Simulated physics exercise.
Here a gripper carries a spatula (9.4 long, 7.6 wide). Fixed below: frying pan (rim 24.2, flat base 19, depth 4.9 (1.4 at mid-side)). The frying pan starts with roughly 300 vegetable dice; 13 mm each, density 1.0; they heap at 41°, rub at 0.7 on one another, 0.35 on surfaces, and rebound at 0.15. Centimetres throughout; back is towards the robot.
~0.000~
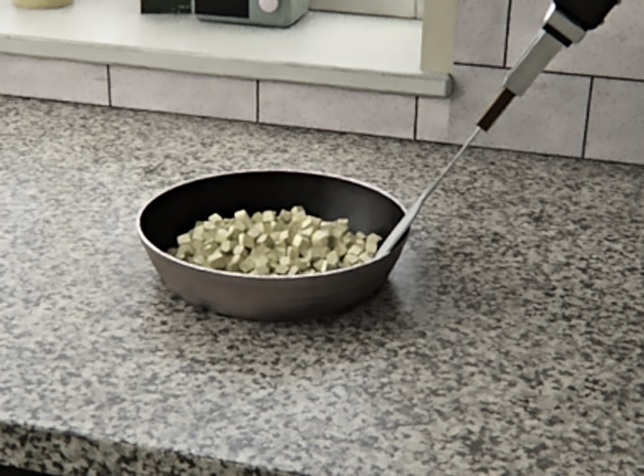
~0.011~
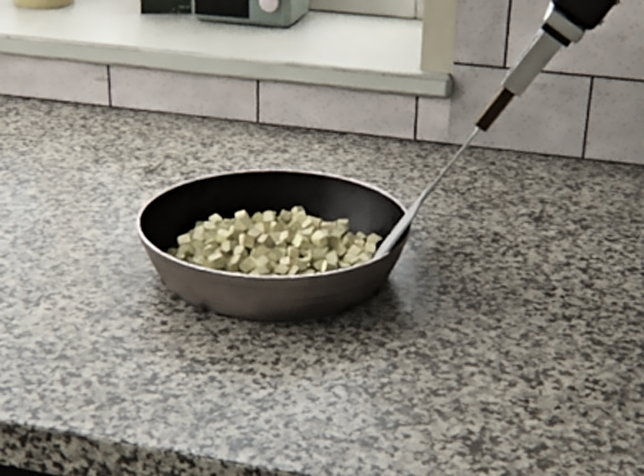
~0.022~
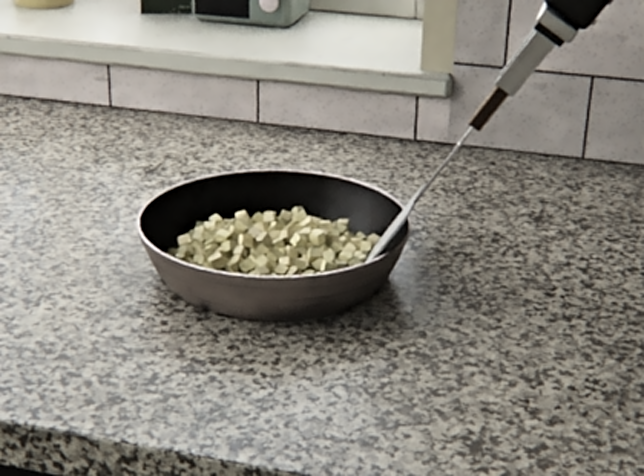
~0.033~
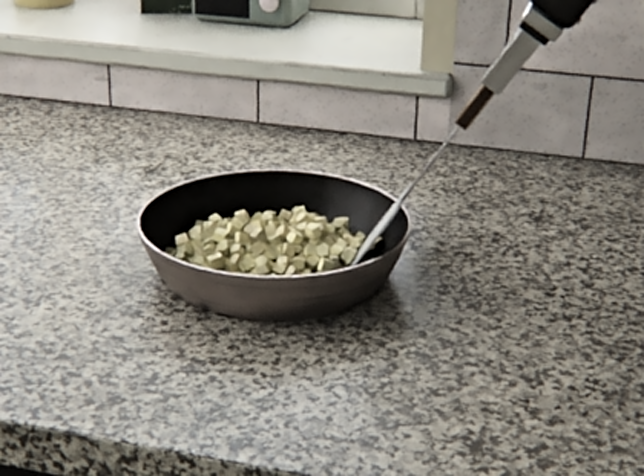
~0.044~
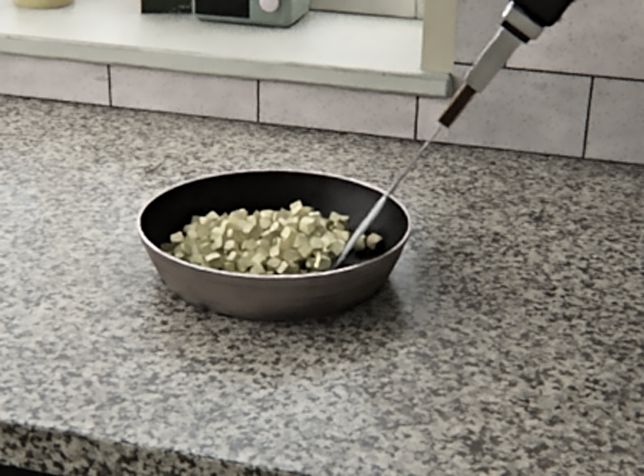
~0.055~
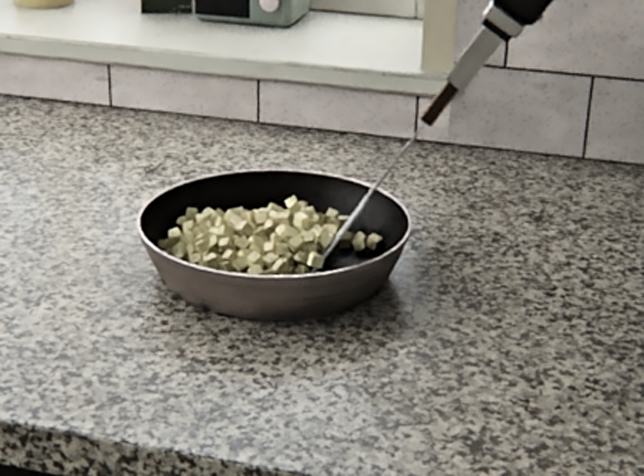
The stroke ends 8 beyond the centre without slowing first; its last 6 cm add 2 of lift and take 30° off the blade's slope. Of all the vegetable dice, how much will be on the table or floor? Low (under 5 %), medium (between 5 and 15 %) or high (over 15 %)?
A high share, over 15 %, ends on the table or floor.
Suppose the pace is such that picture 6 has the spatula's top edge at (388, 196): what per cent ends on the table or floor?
About 10 per cent.
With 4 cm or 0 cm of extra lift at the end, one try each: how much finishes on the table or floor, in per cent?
Some 30 and 10 per cent.
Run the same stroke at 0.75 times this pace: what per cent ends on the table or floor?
About 15 per cent.
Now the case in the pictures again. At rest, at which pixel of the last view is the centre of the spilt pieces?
Near (89, 234).
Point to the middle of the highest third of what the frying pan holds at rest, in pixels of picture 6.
Around (185, 216).
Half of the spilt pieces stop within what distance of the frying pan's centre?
Some 22 cm.
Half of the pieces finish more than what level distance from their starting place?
Some 6 cm.
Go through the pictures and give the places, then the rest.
Spatula top edge at (424, 200), sloping 58°; upper third of the load around (282, 247), from x 170 to 375, top at y 210; 297 in the frying pan, in the first picture.
Spatula top edge at (423, 200), sloping 58°; upper third of the load around (282, 247), from x 170 to 375, top at y 215, in the second picture.
Spatula top edge at (417, 199), sloping 58°; upper third of the load around (288, 247), from x 170 to 375, top at y 215, in the third picture.
Spatula top edge at (404, 198), sloping 58°; upper third of the load around (285, 242), from x 170 to 375, top at y 210, in the fourth picture.
Spatula top edge at (387, 196), sloping 58°; upper third of the load around (282, 239), from x 165 to 375, top at y 210, in the fifth picture.
Spatula top edge at (371, 194), sloping 58°; upper third of the load around (276, 234), from x 165 to 375, top at y 205; 297 in the frying pan, in the sixth picture.
After 0.08 s, sloping 58°, highest piece 6 above the table; 297 in the frying pan.
After 0.11 s, sloping 50°, highest piece 7 above the table; 297 in the frying pan.
After 0.32 s, sloping 28°, highest piece 11 above the table; 239 in the frying pan, 47 on the table or floor, 11 on the blade or in flight.
After 1.37 s, sloping 28°, highest piece 6 above the table; 239 in the frying pan, 58 on the table or floor.
At rest, 239 in the frying pan, 58 on the table or floor. That is 20 % on the table or floor.
